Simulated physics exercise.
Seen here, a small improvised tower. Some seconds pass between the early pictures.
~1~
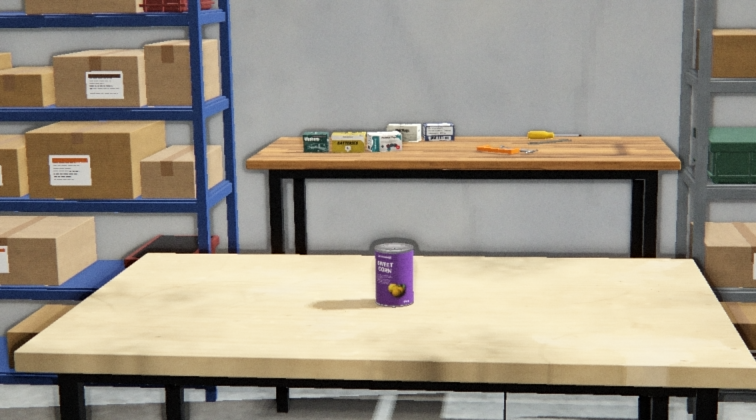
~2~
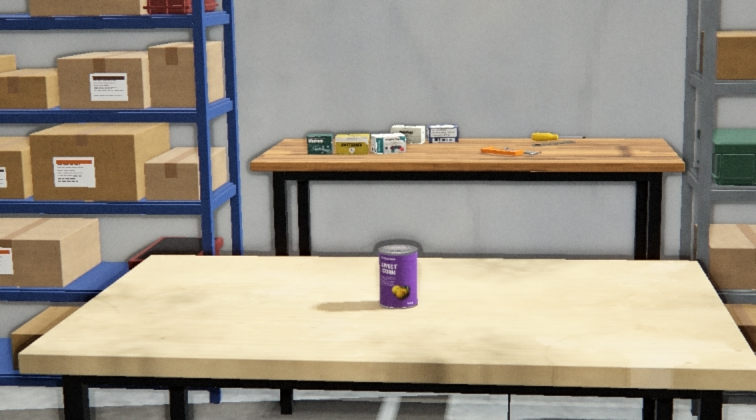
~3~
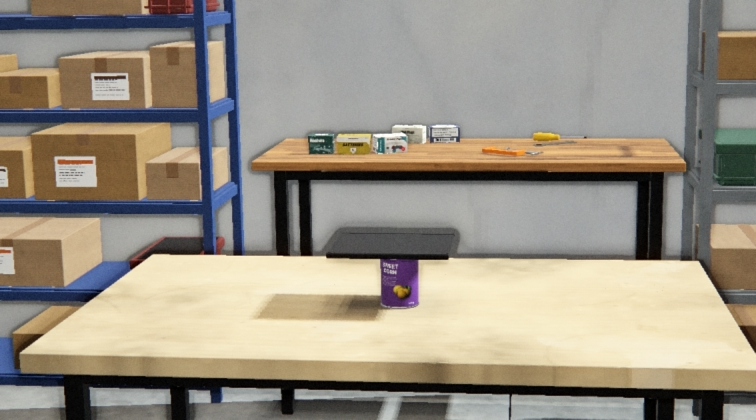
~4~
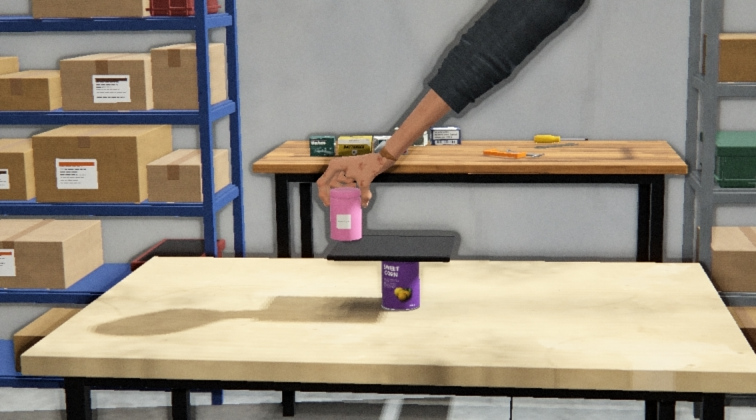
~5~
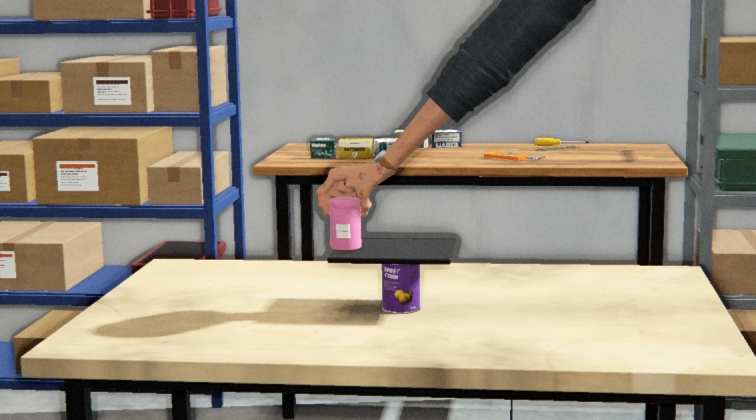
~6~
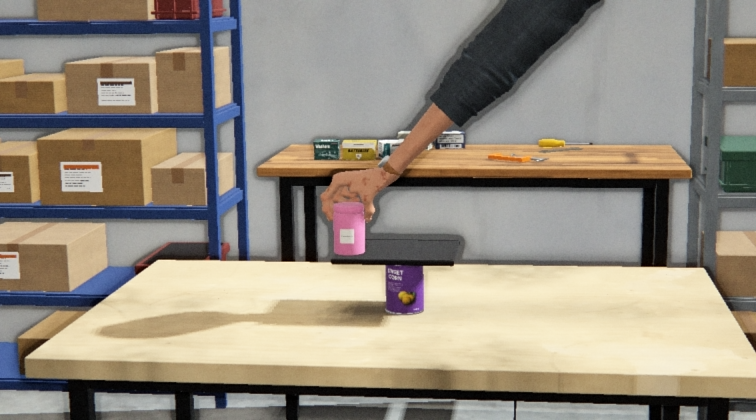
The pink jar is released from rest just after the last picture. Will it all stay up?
In the end the stack comes apart.
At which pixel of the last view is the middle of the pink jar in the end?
Near (312, 302).
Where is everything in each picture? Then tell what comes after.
In the first picture, the last thing is not in view yet; purple tin (394, 275).
In the second picture, the last thing is not in view yet; purple tin (398, 277).
In the third picture, the last thing is not in view yet; purple tin (400, 277).
In the fourth picture, coming down; pink jar (346, 214); purple tin (401, 279).
In the fifth picture, coming down; pink jar (345, 223); purple tin (401, 282).
In the sixth picture, set down, still held; pink jar (349, 228); purple tin (405, 283).
Then, 0.40 s later than the last frame, pink jar now fallen; black lid on its side.
Then, 0.60 s later than the last frame, black lid on its side.
When it is over, fallen, pink jar and black lid; purple tin as before. End places, in pixels of the last picture, pink jar near (312, 302). The stack gives way.
